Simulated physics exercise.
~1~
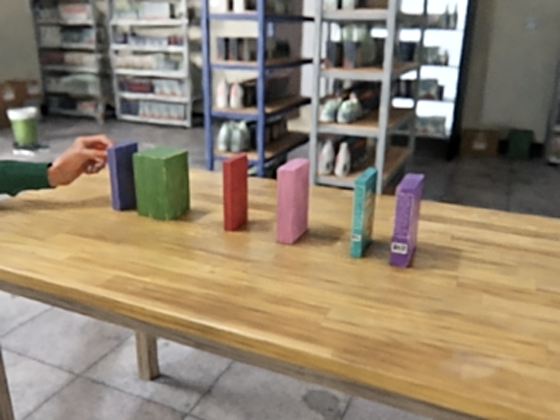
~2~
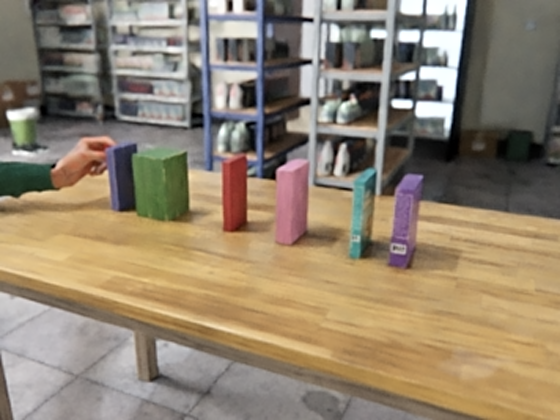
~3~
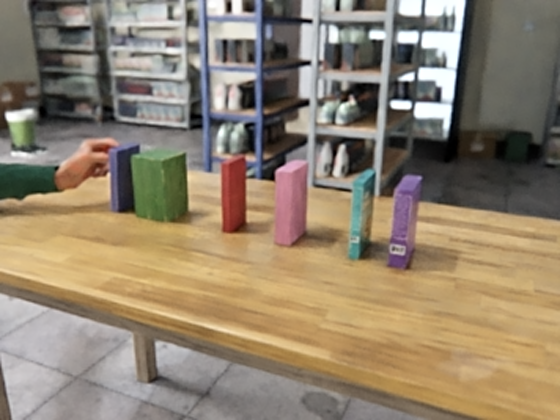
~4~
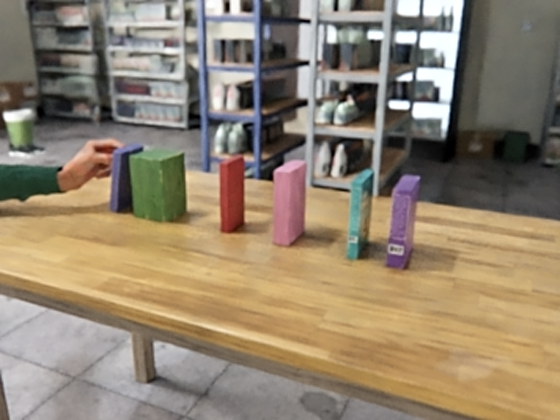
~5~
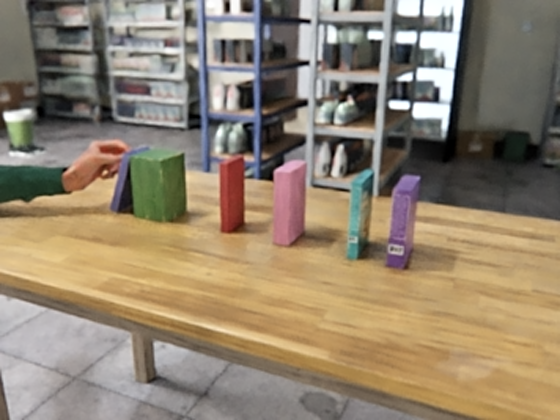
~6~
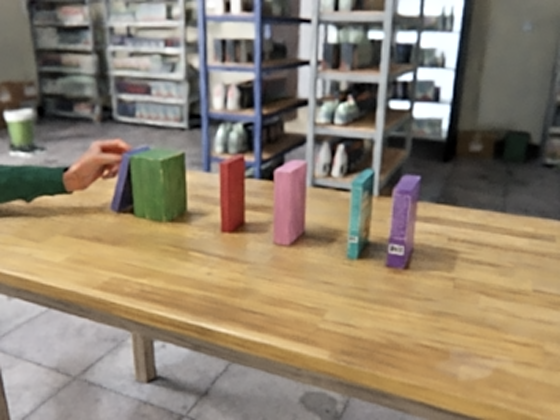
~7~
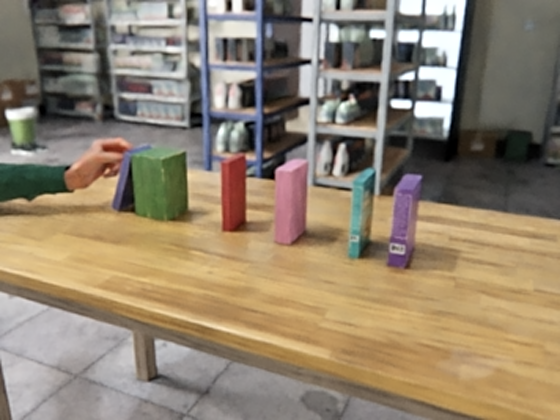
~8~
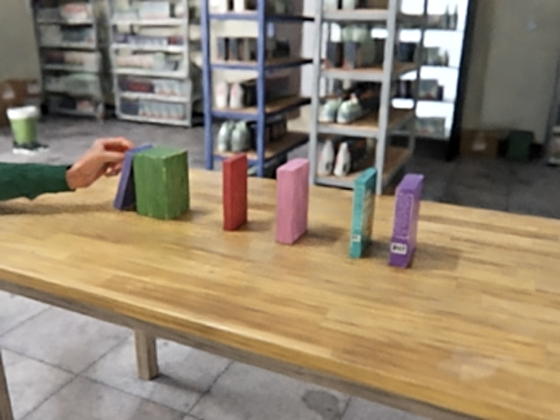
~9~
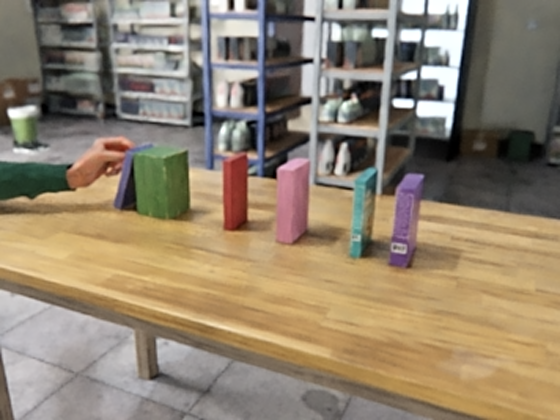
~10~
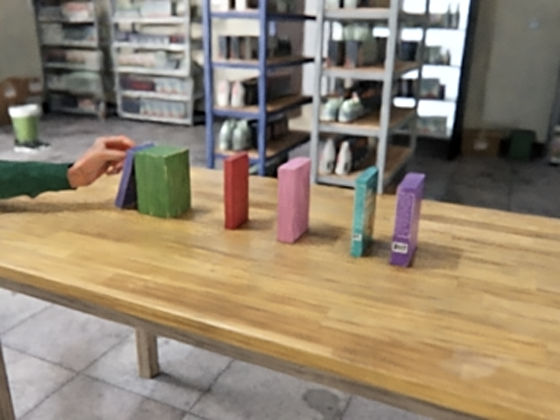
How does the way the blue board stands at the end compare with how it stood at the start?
At the start the blue board stood upright, but by the end it was leaning to the right against the green block.
